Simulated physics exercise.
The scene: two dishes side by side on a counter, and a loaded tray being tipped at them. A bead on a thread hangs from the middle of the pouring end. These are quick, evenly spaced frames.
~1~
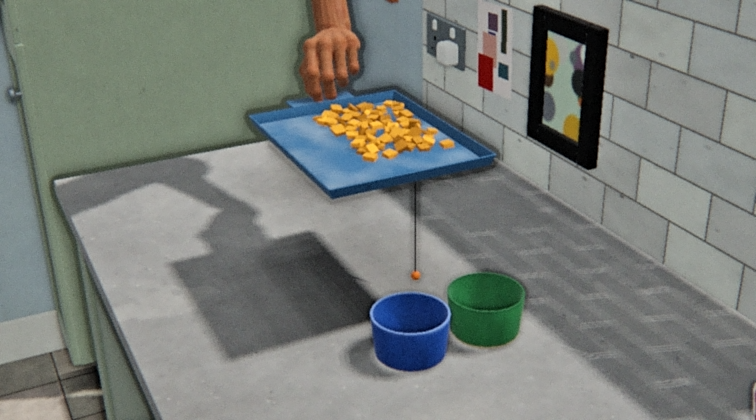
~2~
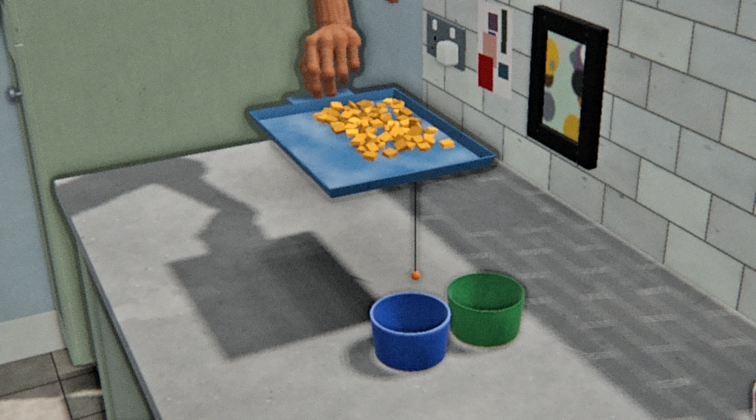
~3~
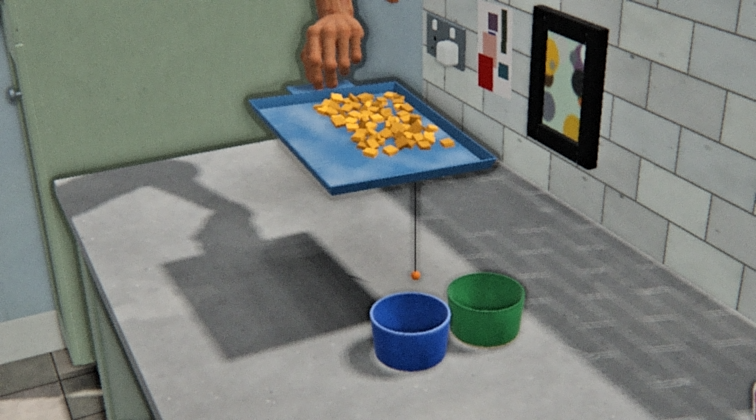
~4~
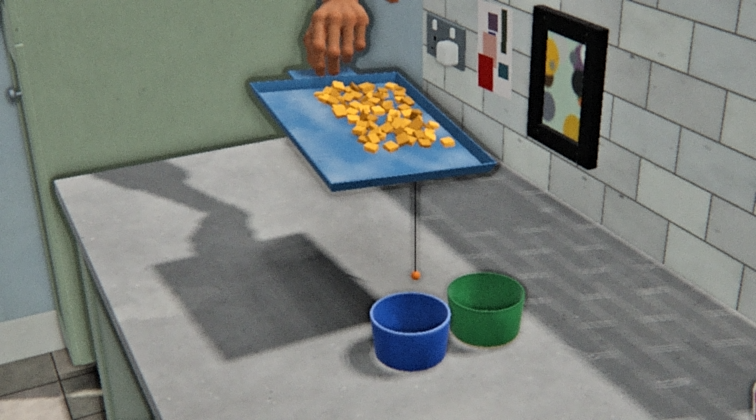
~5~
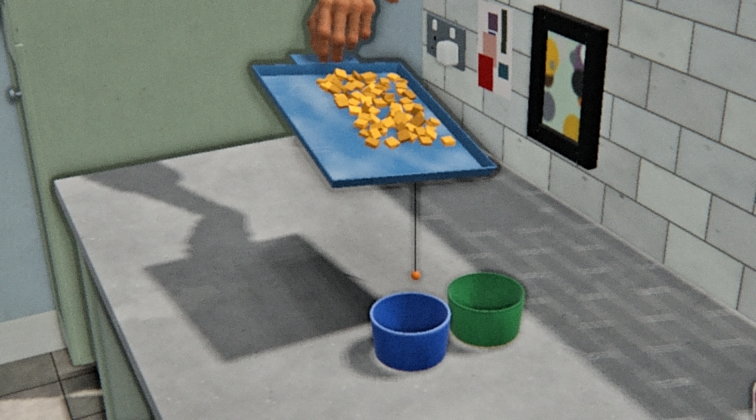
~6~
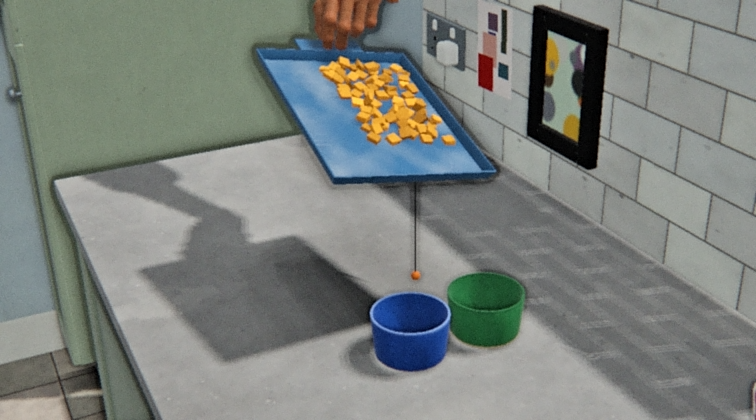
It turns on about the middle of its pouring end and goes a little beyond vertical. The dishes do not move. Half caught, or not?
The two hold under half of the load.
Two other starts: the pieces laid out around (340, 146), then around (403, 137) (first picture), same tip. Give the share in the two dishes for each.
Near 40 % and 30 %.
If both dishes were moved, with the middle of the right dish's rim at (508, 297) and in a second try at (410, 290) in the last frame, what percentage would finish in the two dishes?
The first gives 10 %, the second 0 %.
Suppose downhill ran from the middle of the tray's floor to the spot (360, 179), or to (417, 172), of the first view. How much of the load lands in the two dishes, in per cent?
Roughly 10 per cent, and 70 per cent.
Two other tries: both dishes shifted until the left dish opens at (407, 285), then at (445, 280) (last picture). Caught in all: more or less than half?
At the first place more than half, at the second most of it.
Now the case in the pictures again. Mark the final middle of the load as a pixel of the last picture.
Close to (491, 311).
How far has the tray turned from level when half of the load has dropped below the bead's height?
Near 80 degrees.
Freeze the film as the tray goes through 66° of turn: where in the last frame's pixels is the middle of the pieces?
Around (469, 168).
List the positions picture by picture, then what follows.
Corners of the pouring end at (332, 188) and (491, 154), level; middle of the load at (376, 125), small crackers; left dish at (429, 348); right dish at (506, 326); bead on its thread at (415, 276), in the first frame.
Corners of the pouring end at (332, 187) and (491, 155), level; middle of the load at (376, 124), in the second frame.
Corners of the pouring end at (332, 184) and (491, 157), tipped barely, lowest at the right corner; middle of the load at (376, 118), in the third frame.
Corners of the pouring end at (334, 181) and (491, 161), tipped a little, lowest at the right corner; middle of the load at (377, 111), in the fourth frame.
Corners of the pouring end at (335, 177) and (491, 165), tipped clearly, lowest at the right corner; middle of the load at (379, 103), in the fifth frame.
Corners of the pouring end at (337, 174) and (491, 169), tipped clearly, lowest at the right corner; middle of the load at (381, 95); left dish at (429, 348); right dish at (506, 326), in the sixth frame.
Soon after the last picture, tray tipped steeply; most on the tray; a stray few in the right dish; about a quarter in the air.
A little later, tray tipped past a quarter turn; about a third in the right dish; about two thirds outside both; a small part in the air.
Later still, tray tipped past a quarter turn; about a third in the right dish; about two thirds outside both.
At rest, tray tipped past a quarter turn; none in the left dish; about a third in the right dish; about two thirds outside both.
